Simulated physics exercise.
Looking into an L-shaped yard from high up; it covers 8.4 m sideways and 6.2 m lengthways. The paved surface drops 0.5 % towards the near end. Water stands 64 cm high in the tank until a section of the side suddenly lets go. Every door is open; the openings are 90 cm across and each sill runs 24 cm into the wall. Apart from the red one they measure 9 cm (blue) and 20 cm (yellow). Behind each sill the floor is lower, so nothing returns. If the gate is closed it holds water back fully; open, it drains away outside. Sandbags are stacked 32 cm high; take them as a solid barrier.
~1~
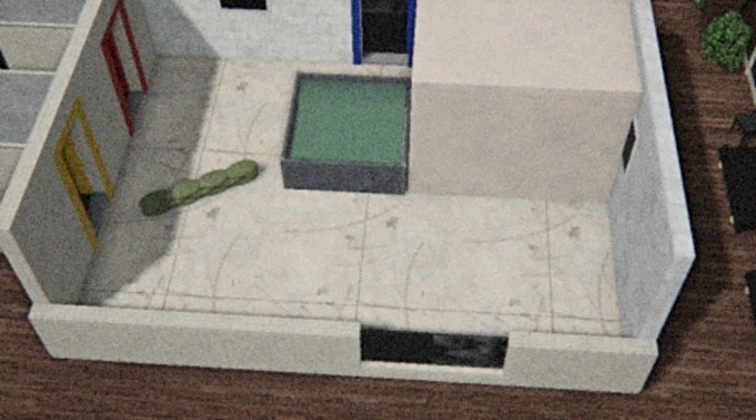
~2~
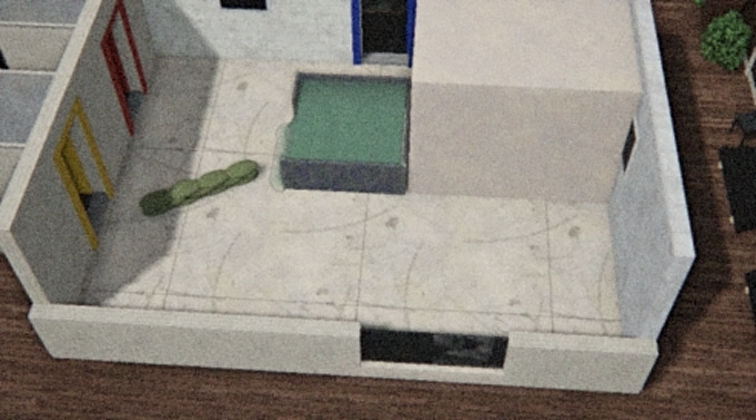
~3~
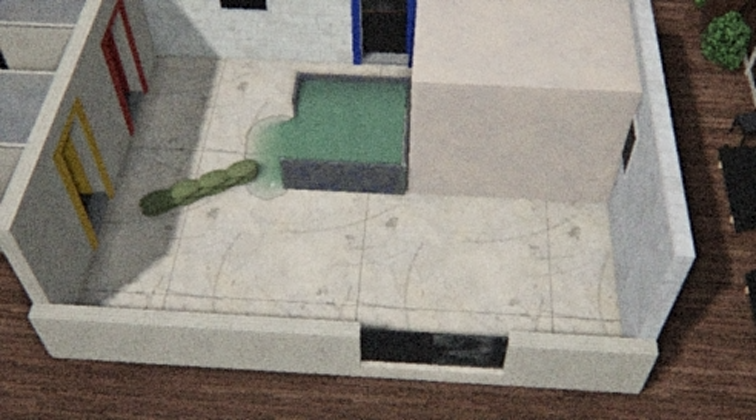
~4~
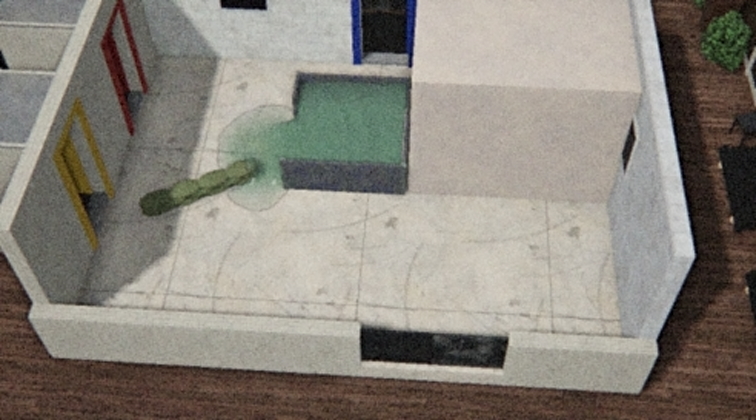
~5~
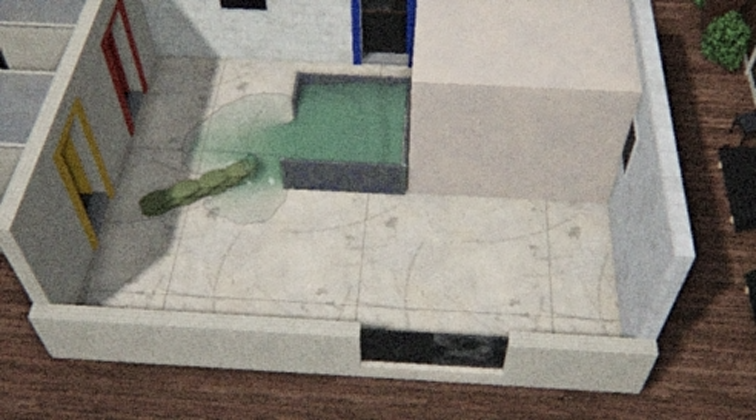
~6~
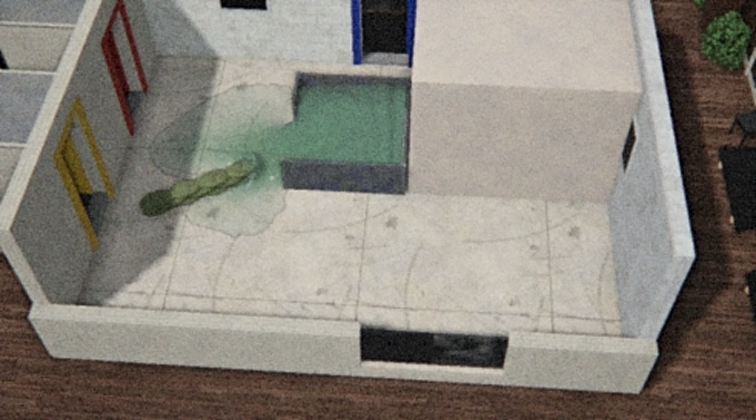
The clip opens on a high view of a walled, paved yard with a tank of still green water, a low green sandbag row and red, yellow and blue doorways. Water pours from the tank's left side, then spreads leftward across the paving in a widening, thinning pool around the sandbags.
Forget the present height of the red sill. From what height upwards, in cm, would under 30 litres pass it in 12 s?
It would have to be roughly 21 cm high.
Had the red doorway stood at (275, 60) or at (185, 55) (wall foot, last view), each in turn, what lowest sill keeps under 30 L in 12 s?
Roughly 6.0 and 23 cm.
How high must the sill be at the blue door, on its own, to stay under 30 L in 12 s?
Roughly 8.0 cm at blue.
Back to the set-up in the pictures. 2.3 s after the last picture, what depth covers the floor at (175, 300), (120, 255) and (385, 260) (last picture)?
In that order: 2, 8 and 0 cm.
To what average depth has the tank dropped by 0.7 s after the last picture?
Some 39 cm.
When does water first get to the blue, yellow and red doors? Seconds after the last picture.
Arrival: Blue 3.4 s, yellow 0.7 s, red 0.3 s.
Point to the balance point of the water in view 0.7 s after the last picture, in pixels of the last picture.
Near (299, 149).
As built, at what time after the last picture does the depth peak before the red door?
Around 1.4 s.
Then, 0.7 s after the last picture water covers 30 % of the floor, deepest (44 cm) near (255, 170); 22 cm at the red door, 12 litres in over its 9 cm sill.
Then, 2.3 s after the last picture water covers 45 % of the floor, deepest (30 cm) near (74, 313); 21 cm at the red door, 154 litres in over its 9 cm sill.
Then, 11.3 s after the last picture water covers 95 % of the floor, deepest (10 cm) near (603, 334); 6 cm at the red door, 230 litres in over its 9 cm sill.
At the red door as built, the water peaked near 26 cm, 1.3 s after the last picture.
Run again over the same 12 s with other heights there, 42 litres in over 19.5 cm, 6 litres over 26.5 cm. The limit of 30 litres is kept from about 21 cm up.
